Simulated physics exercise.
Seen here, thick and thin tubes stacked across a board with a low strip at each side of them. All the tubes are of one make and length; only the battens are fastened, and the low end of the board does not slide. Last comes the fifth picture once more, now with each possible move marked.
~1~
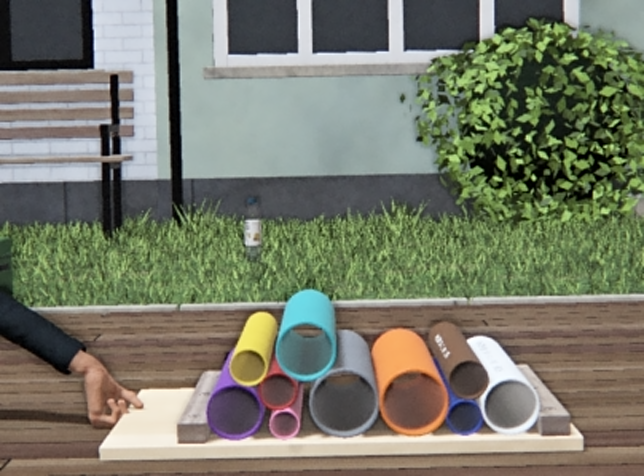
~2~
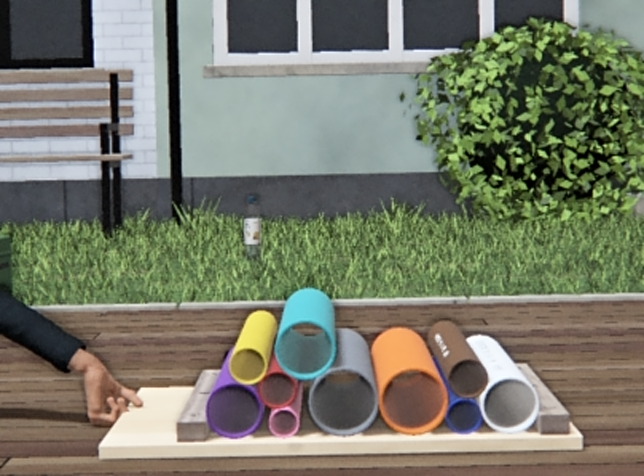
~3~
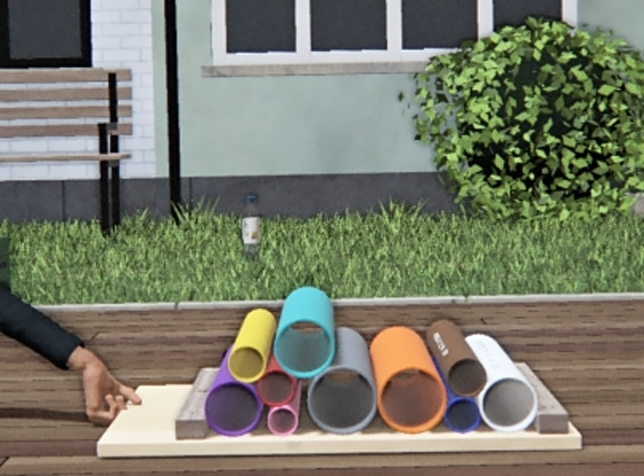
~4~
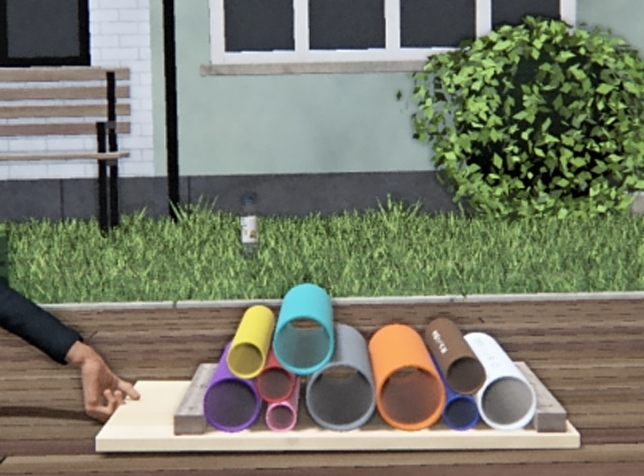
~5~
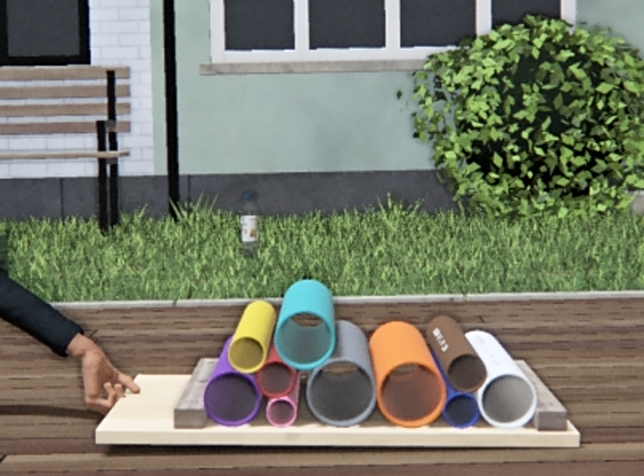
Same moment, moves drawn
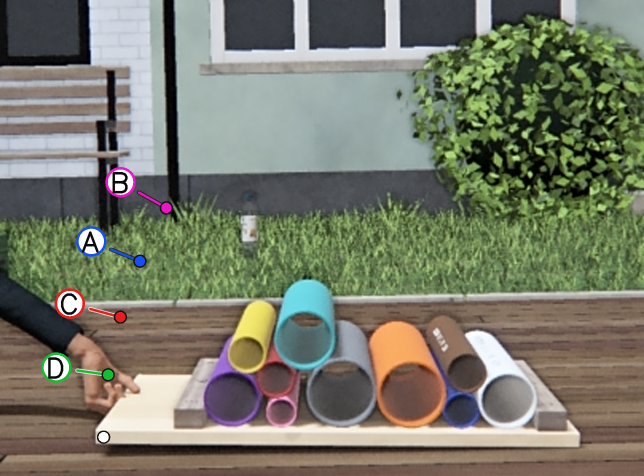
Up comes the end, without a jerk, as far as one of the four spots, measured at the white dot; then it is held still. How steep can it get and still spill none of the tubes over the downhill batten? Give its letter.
Lift it to A and no more.
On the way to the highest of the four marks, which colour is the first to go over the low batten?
First is the turquoise one.
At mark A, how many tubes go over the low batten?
The count is none.
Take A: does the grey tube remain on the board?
The grey tube: Yes.
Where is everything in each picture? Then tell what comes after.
The first picture shows white tube (510, 406); red tube (278, 392).
The second picture shows red tube (278, 390); brown tube (468, 379).
The third picture shows board (338, 405); purple tube (233, 409); pink tube (283, 421); brown tube (467, 378).
The fourth picture shows board (336, 402); purple tube (232, 405); pink tube (281, 418).
The fifth picture shows board (336, 398); purple tube (232, 399); pink tube (281, 413).
On the marked copy, A at (140, 261); B at (167, 208); C at (121, 317); D at (108, 375); the white dot at (104, 437).
Taking A. A third of the way, board at 15°.
Two thirds of the way, board at 23°.
When it is over, board at 23°, none over the low batten.
As for the rest, B one over the low batten (turquoise); C none over the low batten; D none over the low batten.
